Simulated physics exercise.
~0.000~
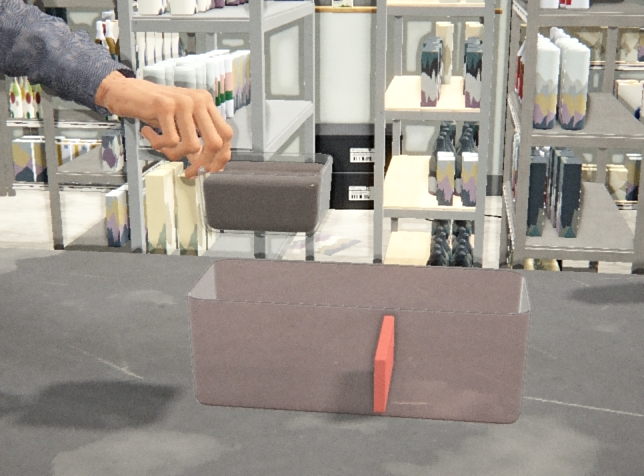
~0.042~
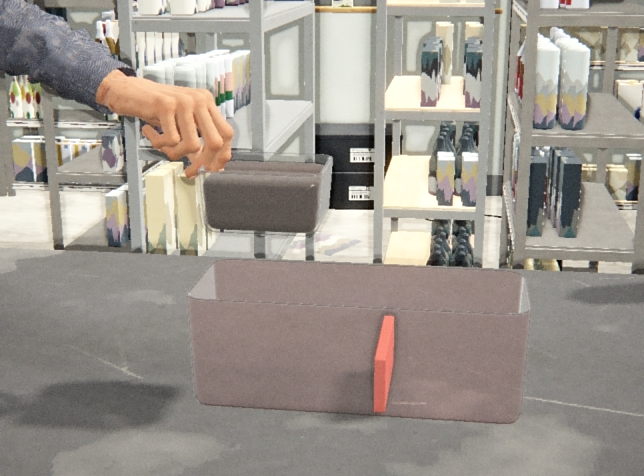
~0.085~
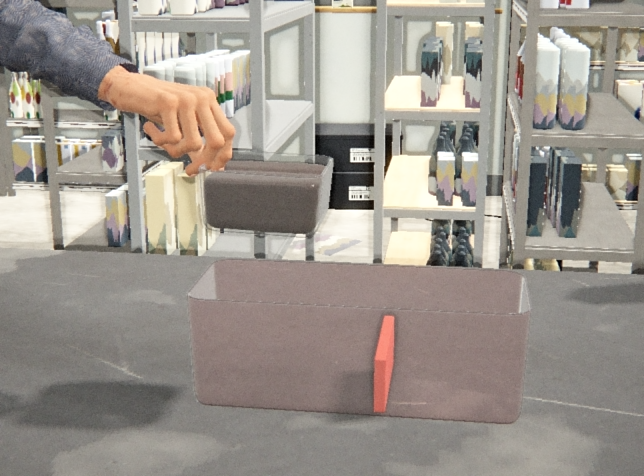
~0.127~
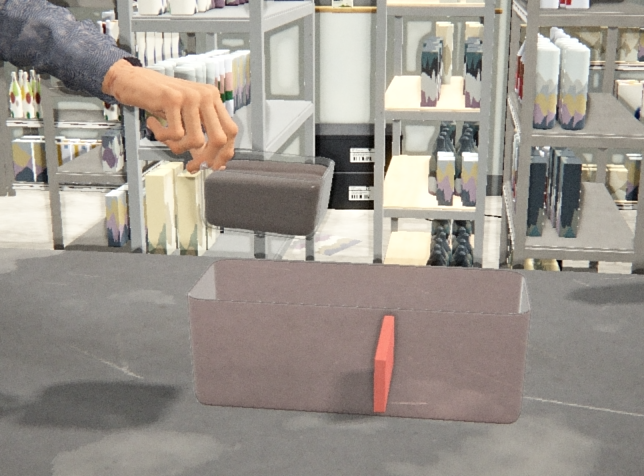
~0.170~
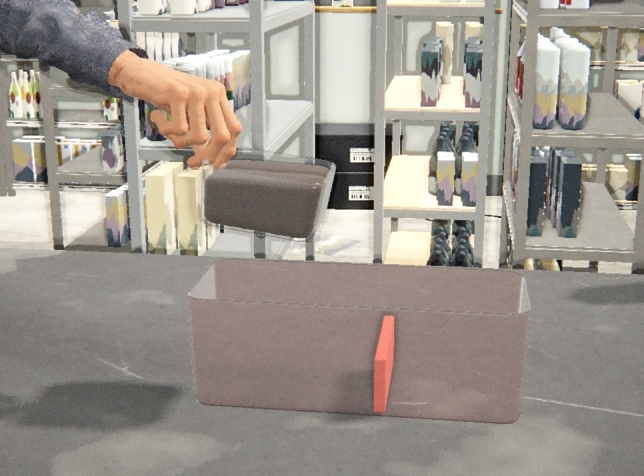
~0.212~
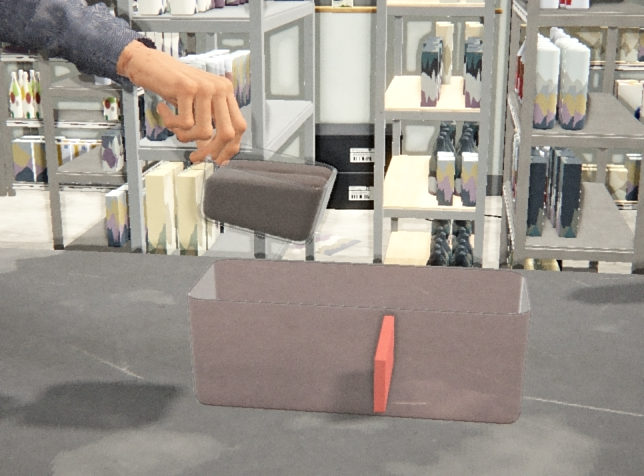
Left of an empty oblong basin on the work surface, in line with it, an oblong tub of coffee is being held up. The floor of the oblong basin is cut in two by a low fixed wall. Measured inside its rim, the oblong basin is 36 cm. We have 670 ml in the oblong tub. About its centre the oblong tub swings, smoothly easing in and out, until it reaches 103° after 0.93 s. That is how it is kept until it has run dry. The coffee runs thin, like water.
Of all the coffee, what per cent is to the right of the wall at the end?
I would say 44 percent.
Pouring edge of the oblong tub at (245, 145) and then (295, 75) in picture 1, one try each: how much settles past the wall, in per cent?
0 and 25 %.
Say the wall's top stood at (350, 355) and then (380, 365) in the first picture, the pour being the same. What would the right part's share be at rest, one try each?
The first try gives 75 percent and the second 55 percent.
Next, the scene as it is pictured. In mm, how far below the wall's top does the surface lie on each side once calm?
About 48 mm on the left, about 46 mm on the right.
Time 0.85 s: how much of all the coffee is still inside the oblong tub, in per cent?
I'd estimate some 7 per cent.
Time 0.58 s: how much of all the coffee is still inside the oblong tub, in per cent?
Portion remaining: Approx. 42 per cent.
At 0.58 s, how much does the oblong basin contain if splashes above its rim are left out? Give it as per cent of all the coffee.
I'd estimate some 24 percent of the liquid.
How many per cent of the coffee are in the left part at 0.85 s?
Roughly 44 in a hundred.
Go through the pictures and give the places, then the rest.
In the first picture, it leans 0°; its right rim is at (326, 167); the coffee meets the walls at (213, 170) and (325, 174); the oblong basin's rim runs from (201, 279) to (527, 294); the wall's top is at (385, 338).
In the second picture, it leans 1°; its right rim is at (327, 167); the coffee meets the walls at (214, 170) and (325, 174).
In the third picture, it leans 2°; its right rim is at (327, 169); the coffee meets the walls at (213, 170) and (325, 175).
In the fourth picture, it leans 5°; its right rim is at (328, 172); the coffee meets the walls at (215, 170) and (327, 175).
In the fifth picture, it leans 8°; its right rim is at (330, 176); the coffee meets the walls at (215, 169) and (328, 176).
In the sixth picture, it leans 13°; its right rim is at (331, 181); the coffee meets the walls at (217, 170) and (330, 177).
Then, 0.58 s in, the tilt is 71° and 43 per cent is still to pour, 10 is left of the wall and 14 right of it.
Then, 0.85 s in, the tilt is 101° and 7 per cent is still to pour, 44 is left of the wall and 44 right of it.
Then, 1.13 s in, the tilt is 103° and 0 per cent is still to pour, 53 is left of the wall and 44 right of it.
Then, 1.43 s in, the tilt is 103° and 0 per cent is still to pour, 54 is left of the wall and 44 right of it.
Finally, 54 per cent lies left of the wall, 44 right of it and 2 outside.
